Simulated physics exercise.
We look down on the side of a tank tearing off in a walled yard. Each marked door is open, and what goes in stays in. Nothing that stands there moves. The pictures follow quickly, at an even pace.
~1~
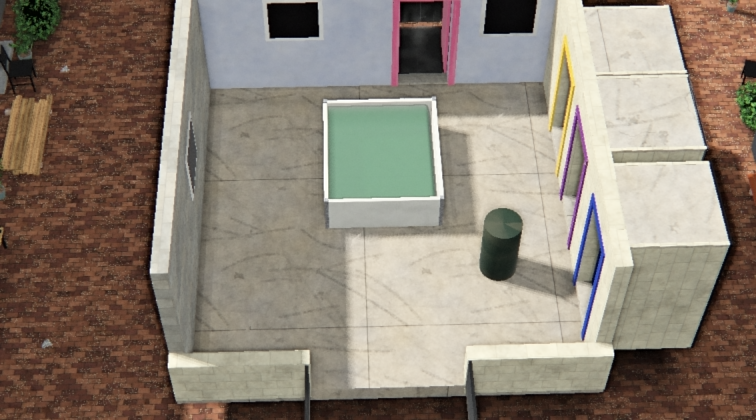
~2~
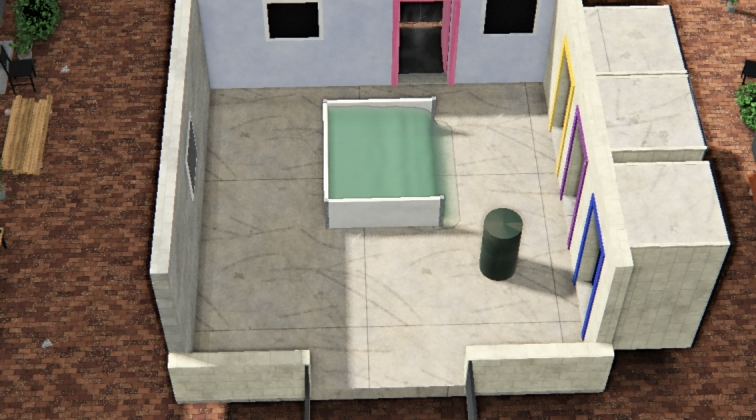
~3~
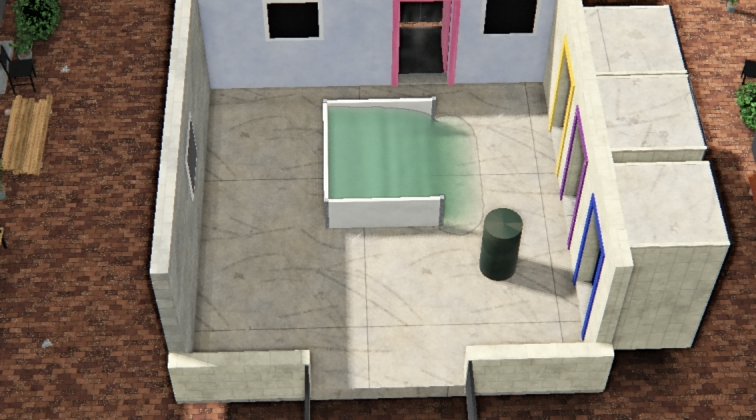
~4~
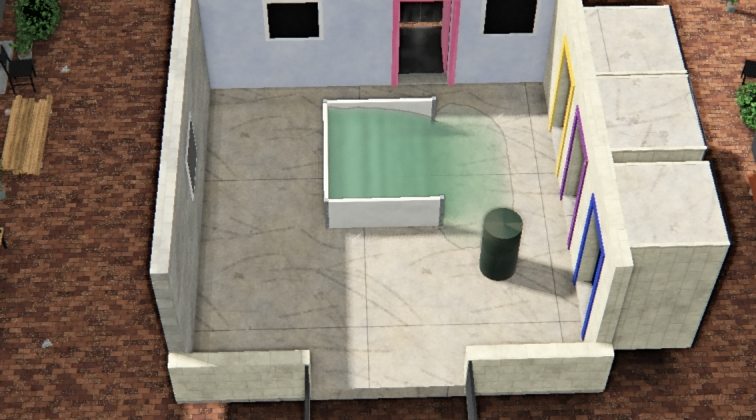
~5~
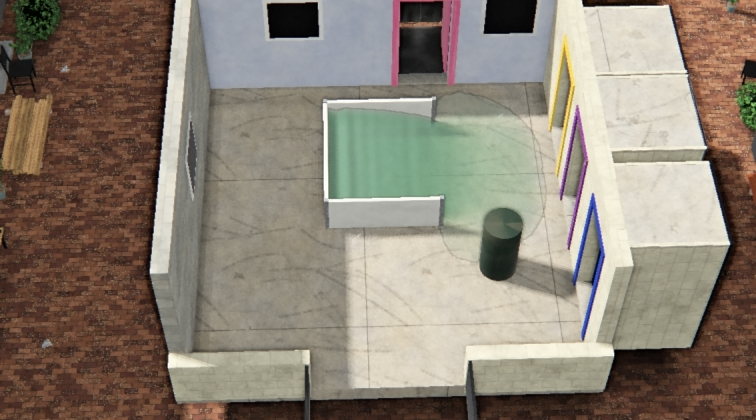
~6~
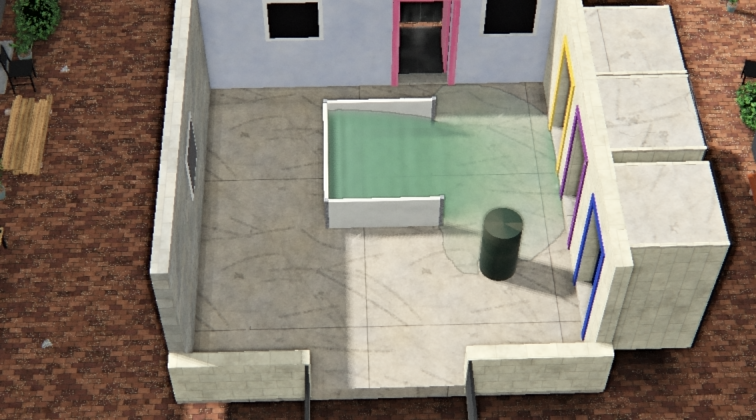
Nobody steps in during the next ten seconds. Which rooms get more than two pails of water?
One by one: The blue door stays under that; the pink door takes more than that; the purple door takes more than that; the yellow door takes more than that.
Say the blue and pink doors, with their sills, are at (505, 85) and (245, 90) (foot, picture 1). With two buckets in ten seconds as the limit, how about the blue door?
One by one: Blue door floods.
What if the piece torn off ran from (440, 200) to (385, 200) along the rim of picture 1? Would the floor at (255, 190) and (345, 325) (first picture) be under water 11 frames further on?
As listed: Not flooded, under water.
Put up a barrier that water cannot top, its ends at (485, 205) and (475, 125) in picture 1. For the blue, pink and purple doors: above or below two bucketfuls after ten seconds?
In short: Blue takes less, pink goes over, purple lets more in.
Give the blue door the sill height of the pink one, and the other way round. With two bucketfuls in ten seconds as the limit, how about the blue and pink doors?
My reading: The blue door passes that mark; the pink door is under.
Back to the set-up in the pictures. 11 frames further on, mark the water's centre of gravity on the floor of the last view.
At about (474, 175).
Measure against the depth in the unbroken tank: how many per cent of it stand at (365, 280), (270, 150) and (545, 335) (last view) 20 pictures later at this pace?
In turn 0, 0 and 16 in a hundred.
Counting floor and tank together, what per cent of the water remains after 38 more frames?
Near 82 in a hundred.
A moment on, water covers 25 % of the floor; the blue door not reached, the pink door wet at the sill, nothing in, the purple door over two buckets in, the yellow door over two buckets in.
Next, water covers 30 % of the floor; the blue door wet at the sill, nothing in, the pink door wet at the sill, nothing in, the purple door over two buckets in, the yellow door far over two buckets in.
Then, water covers 45 % of the floor; the blue door wet at the sill, nothing in, the pink door under two buckets in, the purple door far over two buckets in, the yellow door far over two buckets in.
Later, water covers 85 % of the floor; the blue door wet at the sill, nothing in, the pink door over two buckets in, the purple door far over two buckets in, the yellow door far over two buckets in.
In the end, water covers 95 % of the floor; the blue door wet at the sill, nothing in, the pink door over two buckets in, the purple door far over two buckets in, the yellow door far over two buckets in.
